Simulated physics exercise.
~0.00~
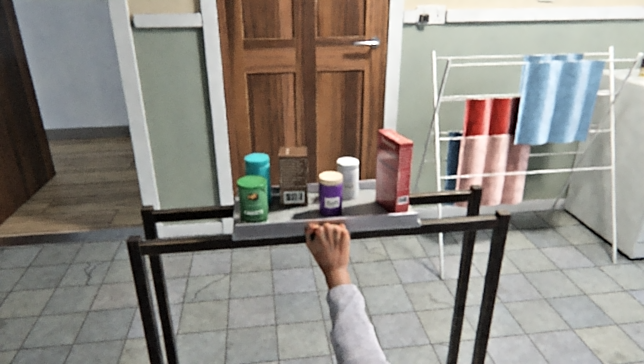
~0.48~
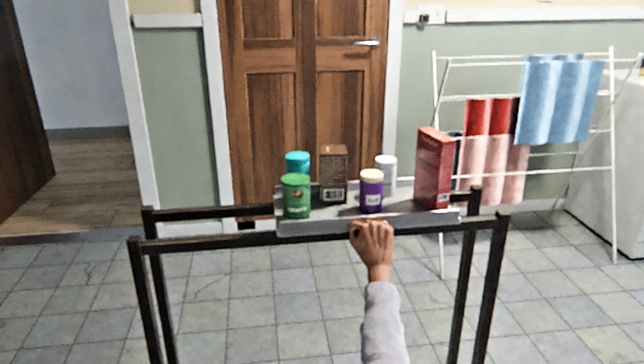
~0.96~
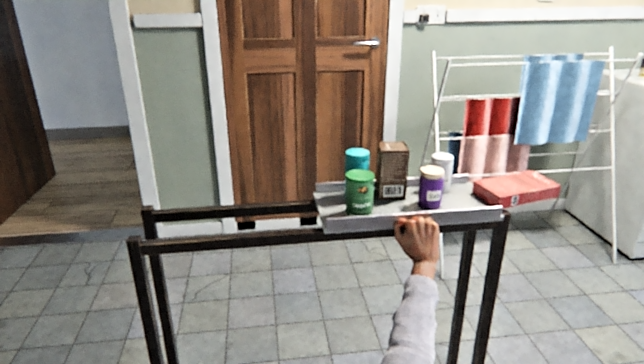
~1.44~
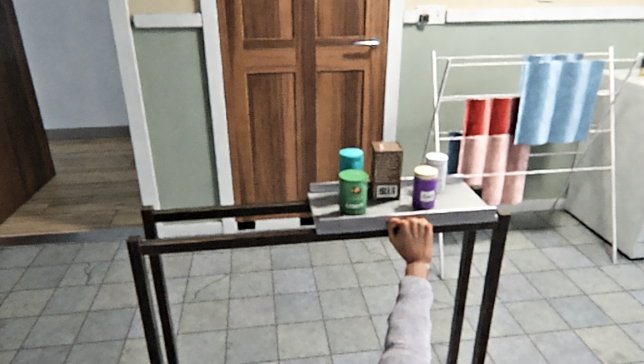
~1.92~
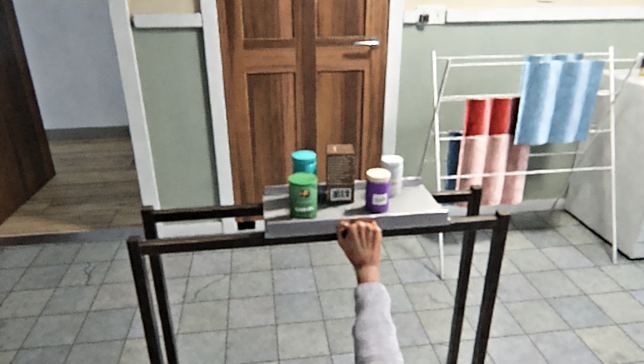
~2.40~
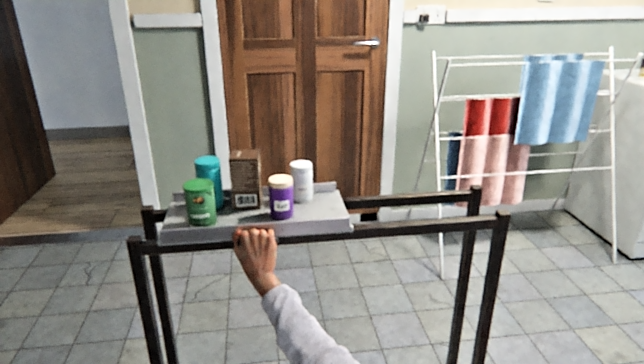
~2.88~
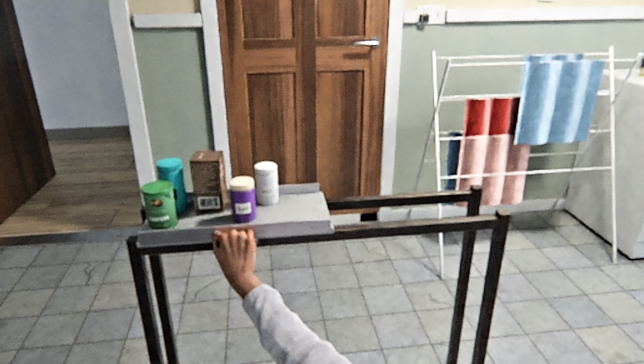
A grey tray of small containers slides along a dark metal frame under a hand at its front edge, seen from a fixed view above a grey tiled floor. A wooden door stands behind, with a towel rack to the right. The tray carries green, turquoise, purple and white jars, a brown carton and a tall red packet at the right. The hand moves it right, and the red packet tips onto its side at the right end, then disappears from the tray. The tray travels back left to the far end, the other five still upright.
